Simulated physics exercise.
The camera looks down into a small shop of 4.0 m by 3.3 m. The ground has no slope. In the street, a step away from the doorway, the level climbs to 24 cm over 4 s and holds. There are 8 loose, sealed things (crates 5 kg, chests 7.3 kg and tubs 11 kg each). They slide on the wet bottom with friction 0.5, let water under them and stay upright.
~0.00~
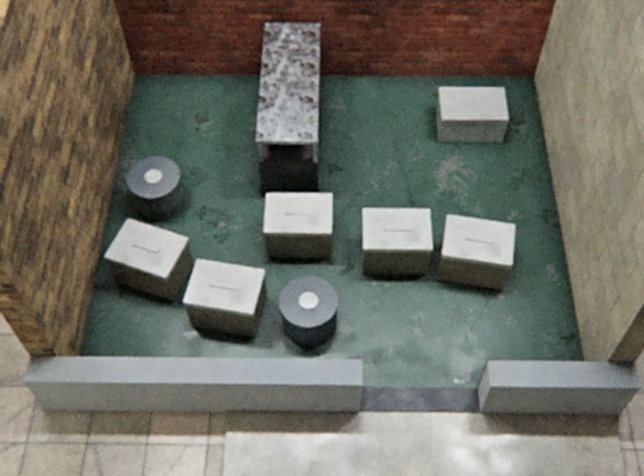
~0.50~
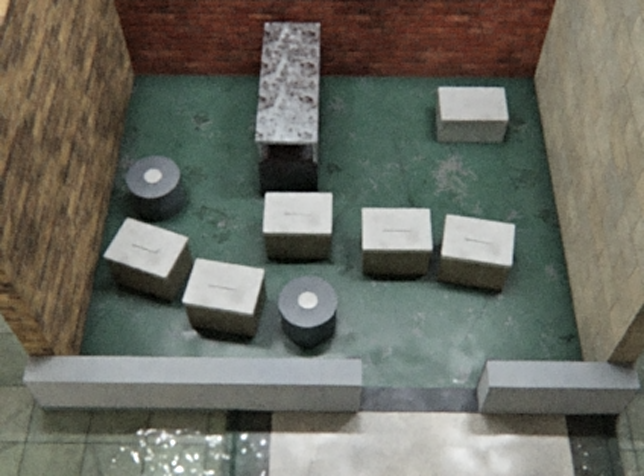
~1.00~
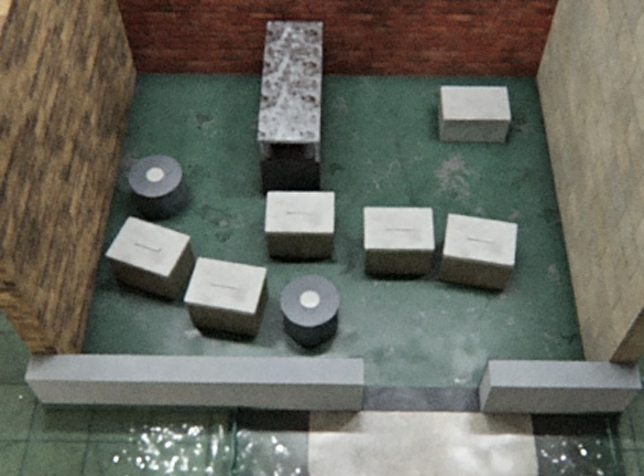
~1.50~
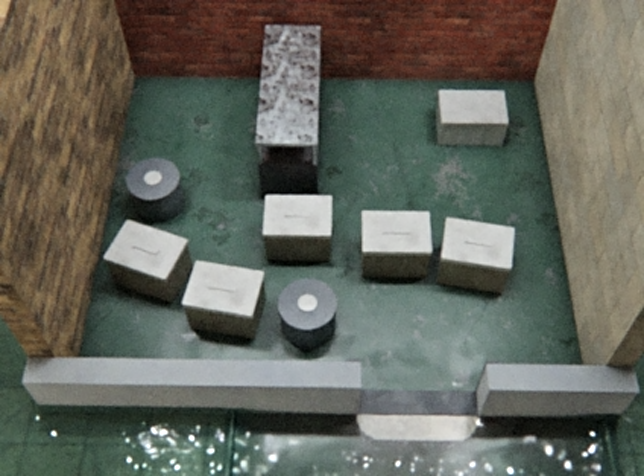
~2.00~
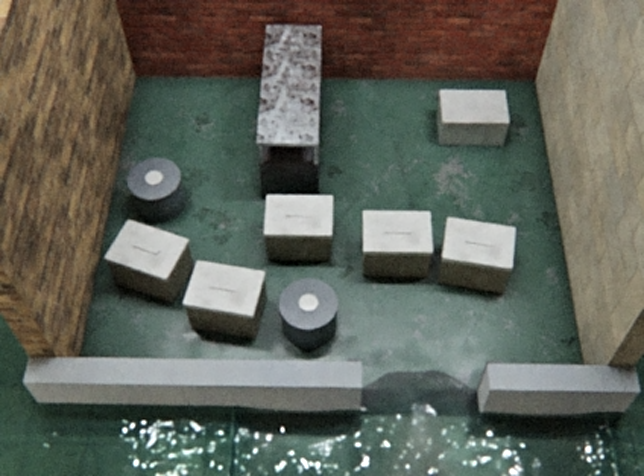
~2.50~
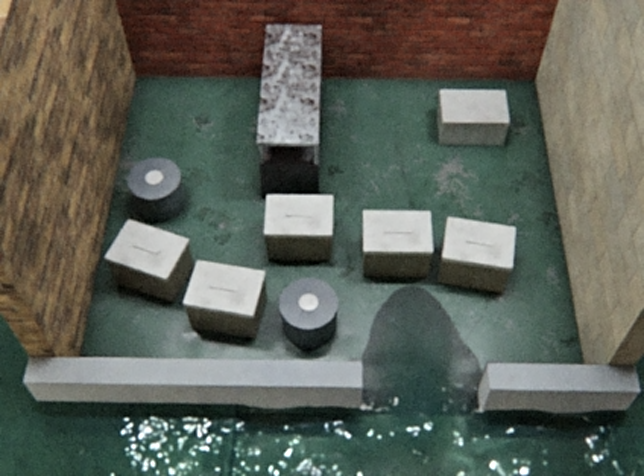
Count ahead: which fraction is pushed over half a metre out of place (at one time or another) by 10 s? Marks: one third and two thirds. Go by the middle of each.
Share: Between one and two thirds.
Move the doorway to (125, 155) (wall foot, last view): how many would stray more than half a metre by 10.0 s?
Then 4.
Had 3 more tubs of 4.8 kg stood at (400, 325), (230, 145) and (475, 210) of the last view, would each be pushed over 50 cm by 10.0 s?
In that order: Over, less, past it.
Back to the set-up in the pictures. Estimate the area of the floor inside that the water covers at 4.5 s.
About 6.5 m2.
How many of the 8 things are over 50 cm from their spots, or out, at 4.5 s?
I count 2.
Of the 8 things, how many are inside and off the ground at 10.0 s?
I count 5.
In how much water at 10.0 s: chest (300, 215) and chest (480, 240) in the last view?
About 6 and 16 cm.
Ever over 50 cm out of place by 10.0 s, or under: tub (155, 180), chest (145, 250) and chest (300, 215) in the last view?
In that order: Short of it, under, more.
After 3.5 s 0 of 8 are over 50 cm from their spots; 0 afloat.
After 4.5 s 2 of 8 are over 50 cm from their spots; 0 afloat.
After 7.0 s 3 of 8 are over 50 cm from their spots; 4 afloat.
After 10.0 s 3 of 8 are over 50 cm from their spots, and 3 have been at some point; 5 afloat.
